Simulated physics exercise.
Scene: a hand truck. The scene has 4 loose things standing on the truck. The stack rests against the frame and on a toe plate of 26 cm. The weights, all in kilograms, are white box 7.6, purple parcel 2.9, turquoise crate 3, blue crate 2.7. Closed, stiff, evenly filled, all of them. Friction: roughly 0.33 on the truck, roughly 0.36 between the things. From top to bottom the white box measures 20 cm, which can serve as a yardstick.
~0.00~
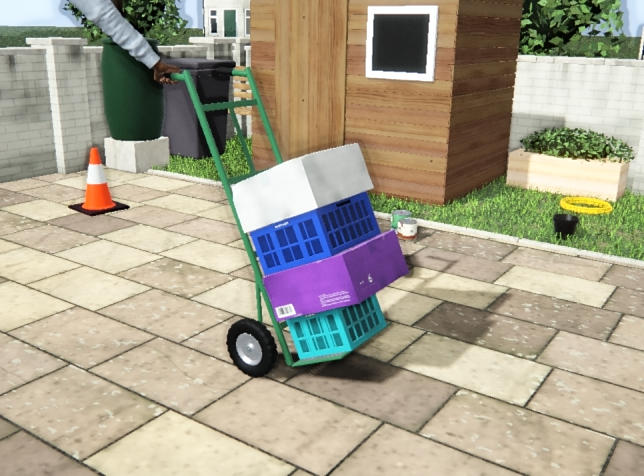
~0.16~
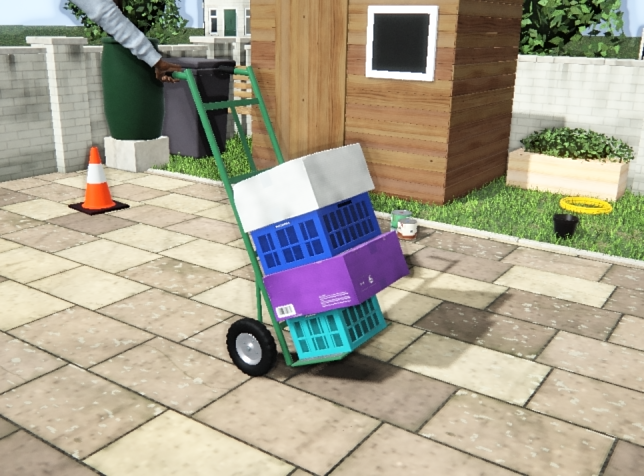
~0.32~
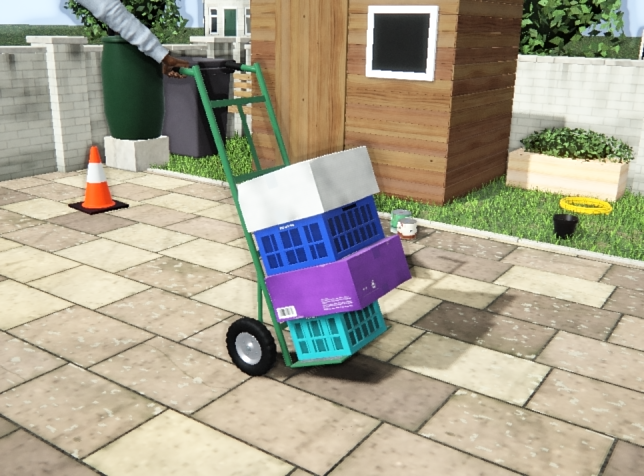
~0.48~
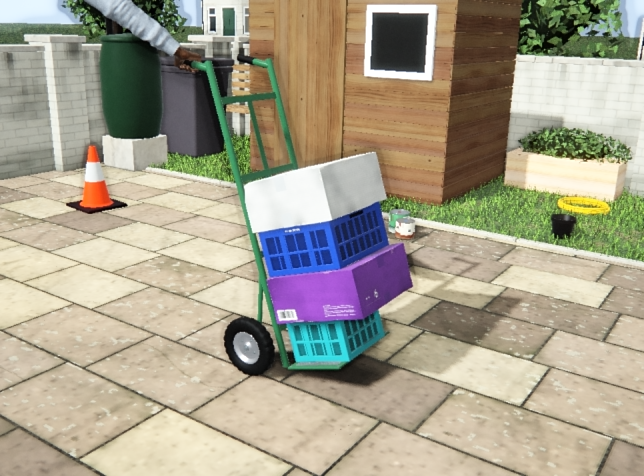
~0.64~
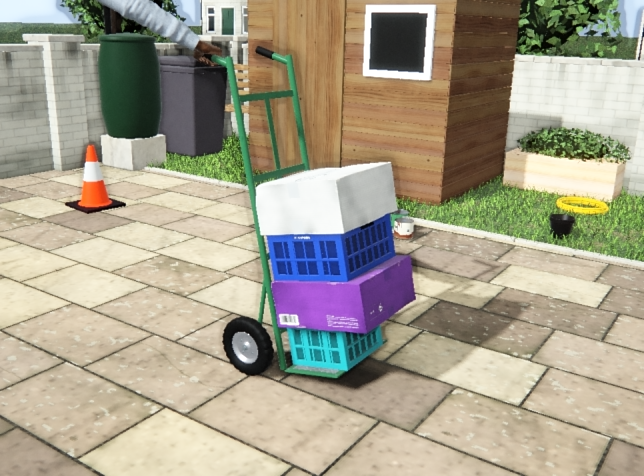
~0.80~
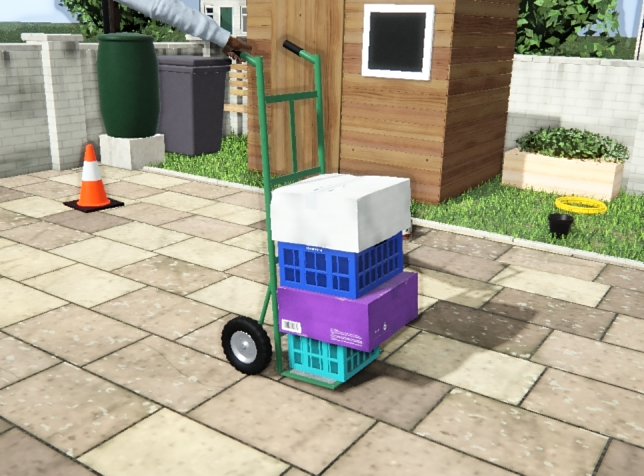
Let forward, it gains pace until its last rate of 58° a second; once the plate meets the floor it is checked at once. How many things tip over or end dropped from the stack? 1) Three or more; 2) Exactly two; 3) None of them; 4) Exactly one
1.
Around 1.60 s, truck upright; white box tipped 16° against what carries it near (394, 229); purple parcel tipped 16° against what carries it near (369, 314); blue crate tipped 16° against what carries it.
Around 2.00 s, truck upright; white box and blue crate now dropped from the stack; purple parcel tipped 47° against what carries it near (400, 338); turquoise crate tipped 47° against what carries it.
Around 2.20 s, truck upright; purple parcel tipped 67° against what carries it near (419, 344); turquoise crate on its side.
Around 2.50 s, truck upright; purple parcel on its side near (455, 355); turquoise crate on its side.
Finally (3.4 s), dropped from the stack, white box, purple parcel and blue crate; on their side or leaning hard on the truck, turquoise crate. In the last view, purple parcel near (477, 368).
